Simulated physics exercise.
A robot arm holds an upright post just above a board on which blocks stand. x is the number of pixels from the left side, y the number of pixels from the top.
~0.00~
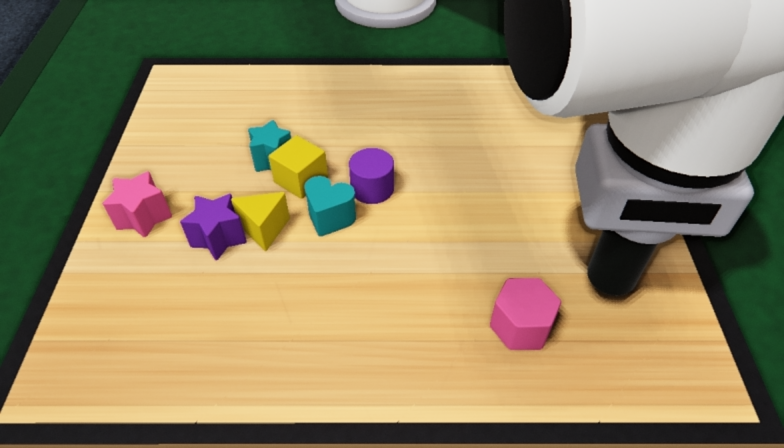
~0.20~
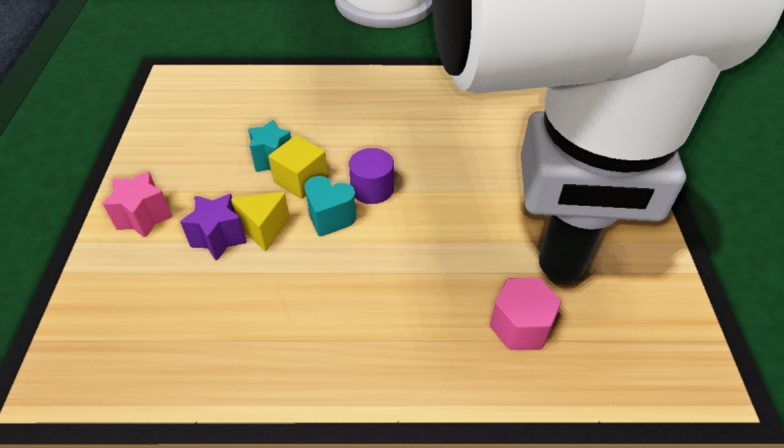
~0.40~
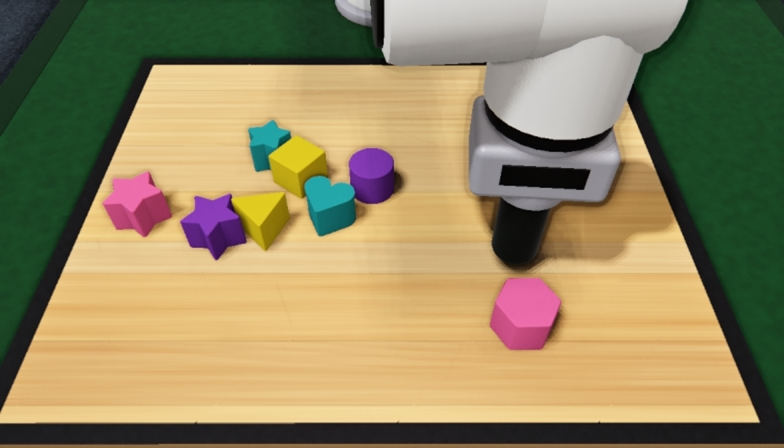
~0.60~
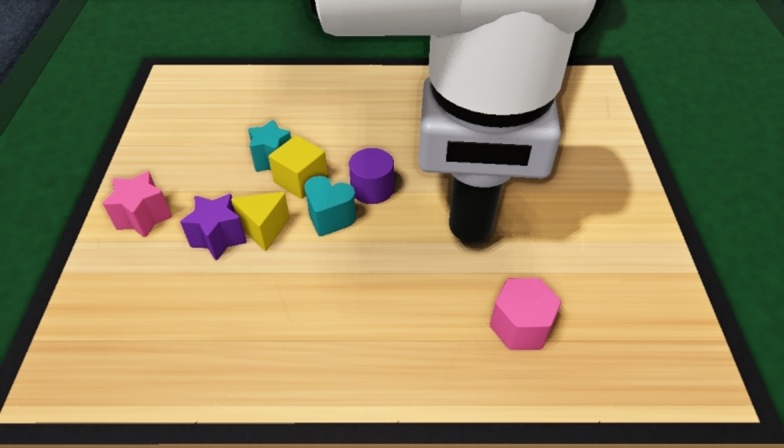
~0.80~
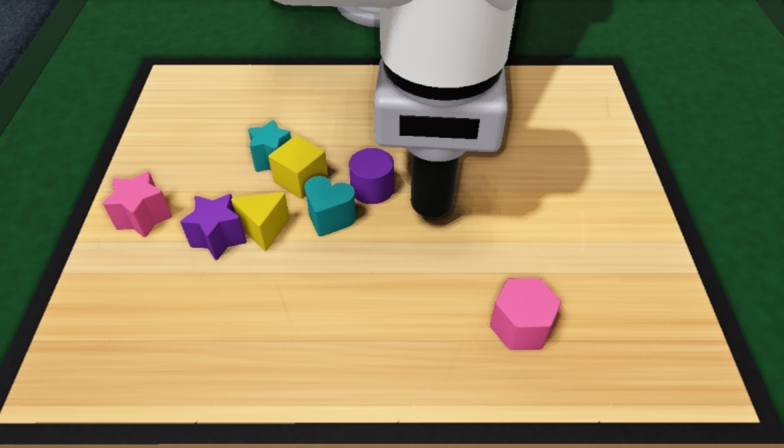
A robot arm with a black post moves left and slightly away across a wooden board, passing behind a pink hexagonal block and drawing near a purple cylinder, while the cluster of colourful blocks stays still.
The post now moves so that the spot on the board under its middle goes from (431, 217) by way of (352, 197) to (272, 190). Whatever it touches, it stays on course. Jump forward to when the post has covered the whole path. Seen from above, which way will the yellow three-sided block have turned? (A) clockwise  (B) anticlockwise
A
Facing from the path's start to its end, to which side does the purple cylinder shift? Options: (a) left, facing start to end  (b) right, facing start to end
It's b.
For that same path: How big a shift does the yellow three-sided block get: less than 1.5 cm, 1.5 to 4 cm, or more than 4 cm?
I reckon it covers between 1.5 and 4 cm.
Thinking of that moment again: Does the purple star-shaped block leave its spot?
I expect so.
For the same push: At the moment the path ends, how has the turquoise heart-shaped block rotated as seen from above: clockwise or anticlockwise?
Spins counterclockwise.
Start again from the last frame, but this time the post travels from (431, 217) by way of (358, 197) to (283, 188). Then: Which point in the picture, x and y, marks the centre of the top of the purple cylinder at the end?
It is going to be at (324, 137).
What follows on the original path. One third of the way, post (377, 190); purple cylinder (353, 152).
Two thirds of the way, post (324, 178); purple star-shaped block (198, 215); yellow three-sided block (243, 213); yellow square block (288, 144), turned 45° anticlockwise; turquoise heart-shaped block (298, 196), turned 55° anticlockwise; purple cylinder (333, 136).
At the end, post (270, 176); purple star-shaped block (197, 215); yellow three-sided block (242, 218), turned 30° clockwise; yellow square block (259, 135); turquoise heart-shaped block (290, 197), turned 95° anticlockwise; purple cylinder (333, 136).
